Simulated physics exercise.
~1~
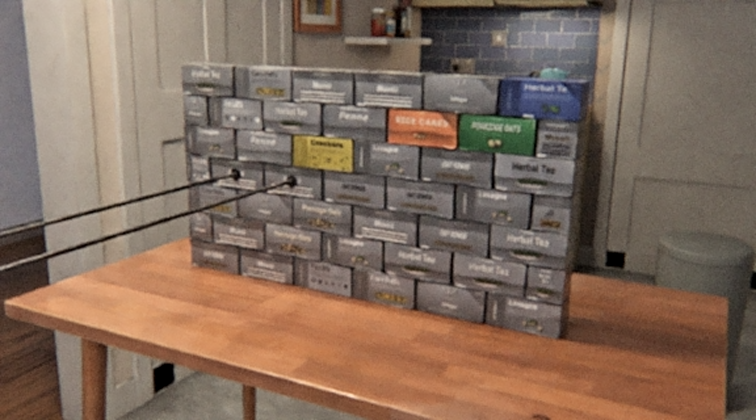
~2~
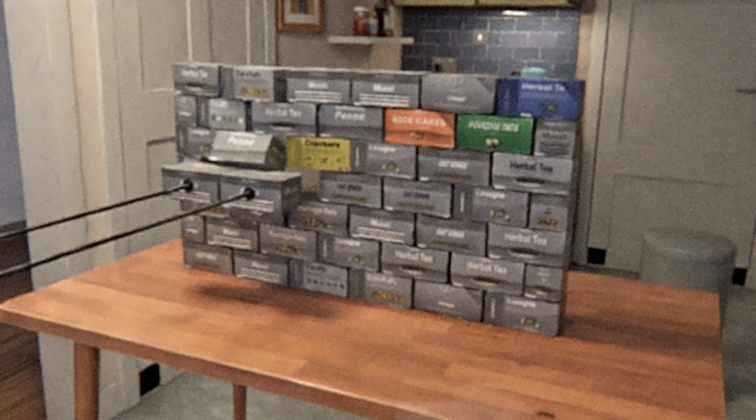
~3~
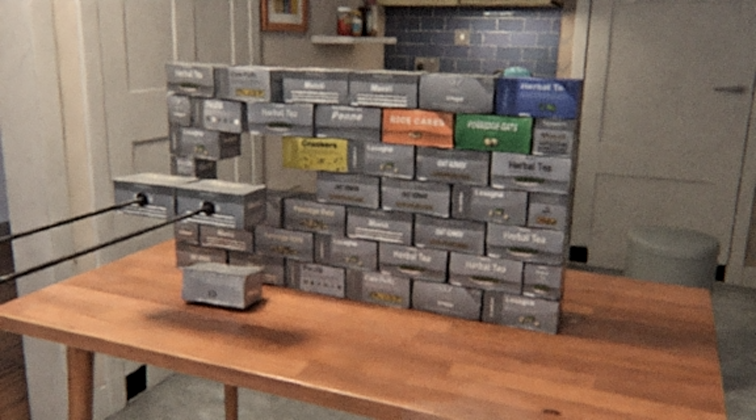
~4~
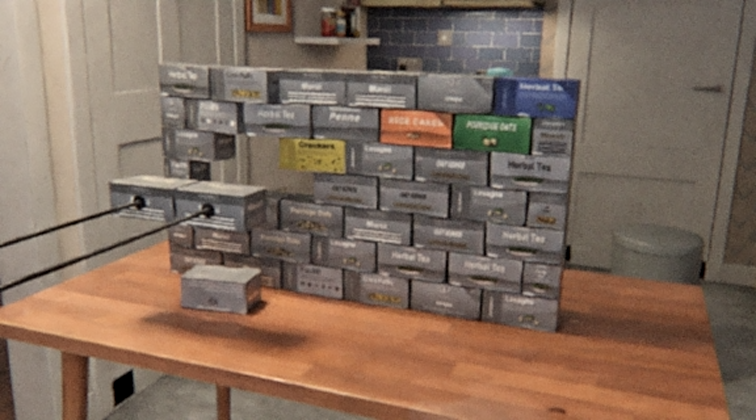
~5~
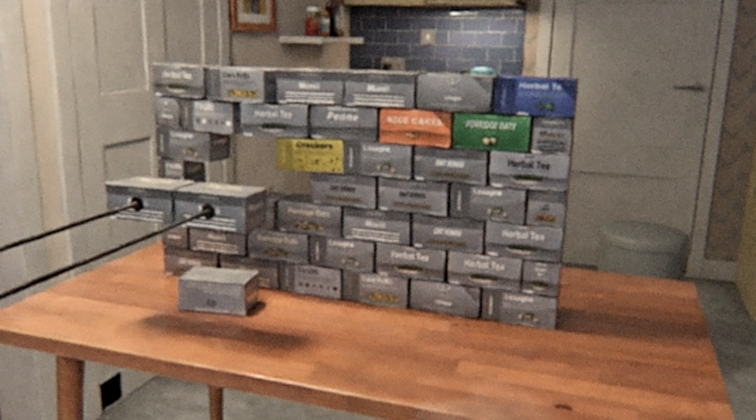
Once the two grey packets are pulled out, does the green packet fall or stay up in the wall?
The green packet stays up, still in its place towards the upper right of the wall beside the orange one.
